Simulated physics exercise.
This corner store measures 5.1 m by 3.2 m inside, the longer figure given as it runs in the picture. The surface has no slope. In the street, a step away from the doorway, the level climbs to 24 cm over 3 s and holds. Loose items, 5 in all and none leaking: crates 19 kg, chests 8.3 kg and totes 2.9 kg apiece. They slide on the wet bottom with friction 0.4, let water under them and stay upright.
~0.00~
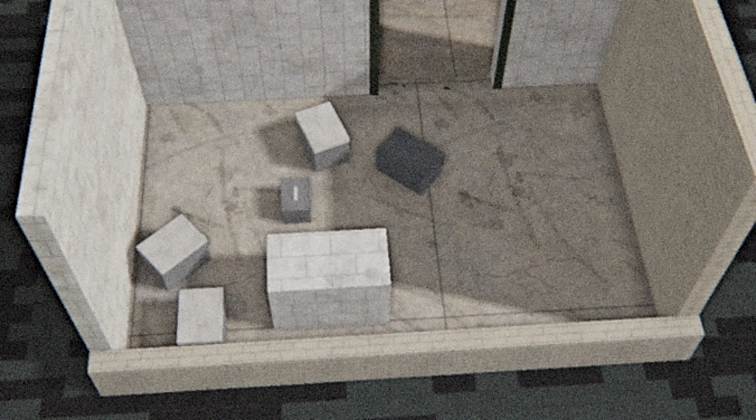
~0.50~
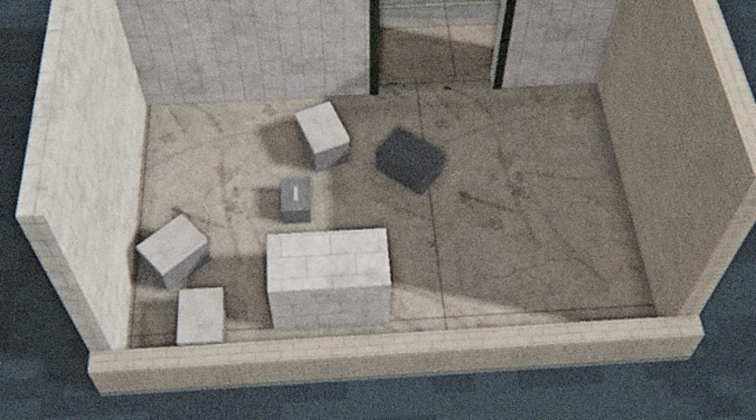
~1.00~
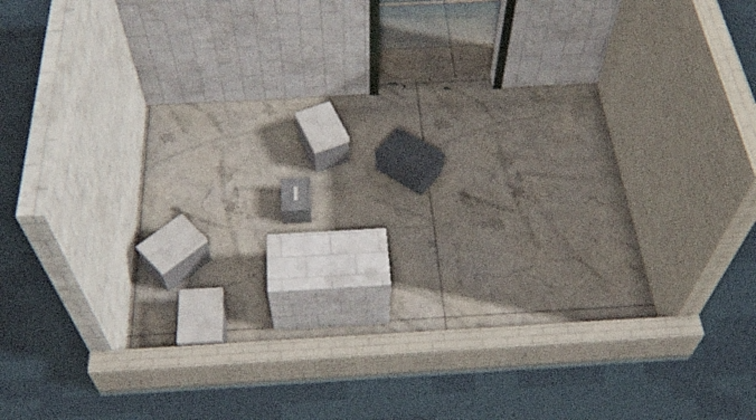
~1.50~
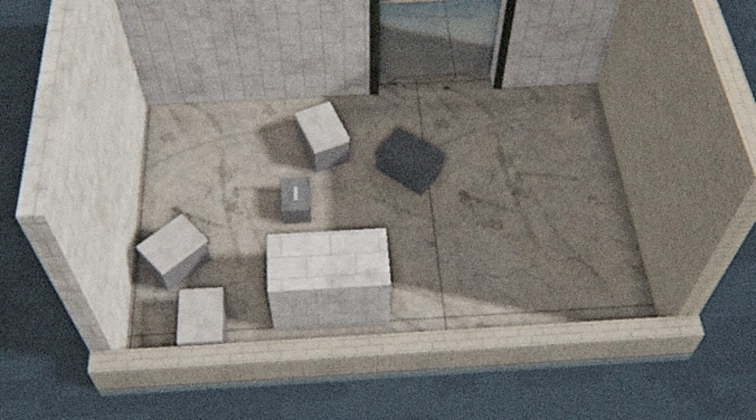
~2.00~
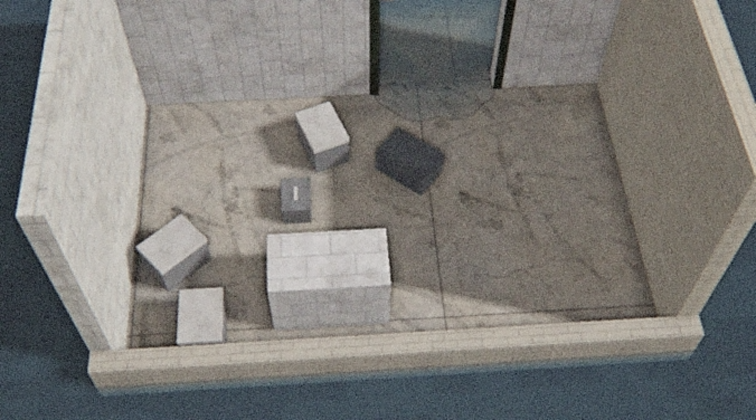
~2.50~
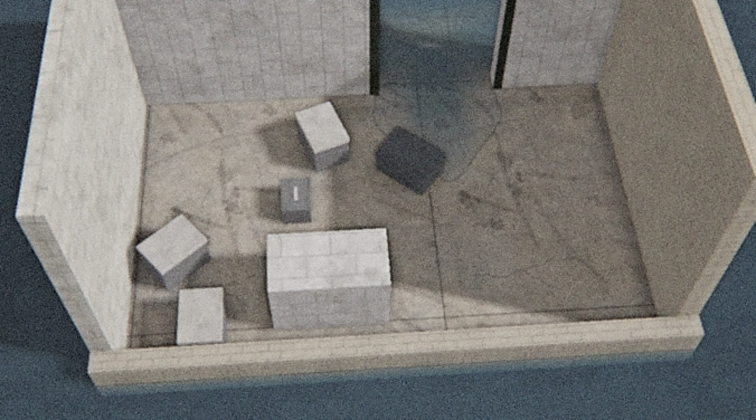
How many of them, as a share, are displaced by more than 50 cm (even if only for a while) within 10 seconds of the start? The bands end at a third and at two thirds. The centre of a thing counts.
It is two thirds or more.
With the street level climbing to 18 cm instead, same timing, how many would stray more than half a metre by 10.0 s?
Then 3.
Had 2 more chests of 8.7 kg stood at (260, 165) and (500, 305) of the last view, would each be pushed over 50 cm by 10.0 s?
In that order: Less, past it.
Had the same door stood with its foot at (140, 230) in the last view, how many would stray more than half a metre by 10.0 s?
Then 5.
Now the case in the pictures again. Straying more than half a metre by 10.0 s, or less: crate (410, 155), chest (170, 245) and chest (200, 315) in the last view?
In that order: More, over, over.
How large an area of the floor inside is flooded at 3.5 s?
About 4.5 m2.
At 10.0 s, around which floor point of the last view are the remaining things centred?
At about (255, 188).
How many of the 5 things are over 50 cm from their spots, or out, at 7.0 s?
By then 2.
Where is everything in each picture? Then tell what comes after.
In the first picture, a crate at (410, 153) rests on the ground; a chest at (200, 315), on the bottom; 0.0 m2 under water; 0 of 5 have shifted.
In the second picture, a crate at (410, 153), on the bottom; a chest at (200, 315) rests on the ground; 0.0 m2 under water; 0 of 5 have shifted.
In the third picture, a crate at (410, 153) rests on the ground; a chest at (200, 315), on the bottom; 0.0 m2 under water; 0 of 5 have shifted.
In the fourth picture, a crate at (410, 153) rests on the ground; a chest at (200, 315), on the bottom; 0.0 m2 under water; 0 of 5 have shifted.
In the fifth picture, a crate at (410, 153) rests on the ground; a chest at (200, 315) rests on the ground; 0.4 m2 under water; 0 of 5 have shifted.
In the sixth picture, a crate at (410, 153), on the bottom; a chest at (200, 315) rests on the ground; water covers 1.1 m2; 0 of 5 have shifted.
After 3.5 s 0 of 5 are over 50 cm from their spots; 0 afloat.
After 4.5 s 1 of 5 are over 50 cm from their spots; 0 afloat.
After 7.0 s 2 of 5 are over 50 cm from their spots; 3 afloat.
After 10.0 s 4 of 5 are over 50 cm from their spots, and 4 have been at some point; 4 afloat.
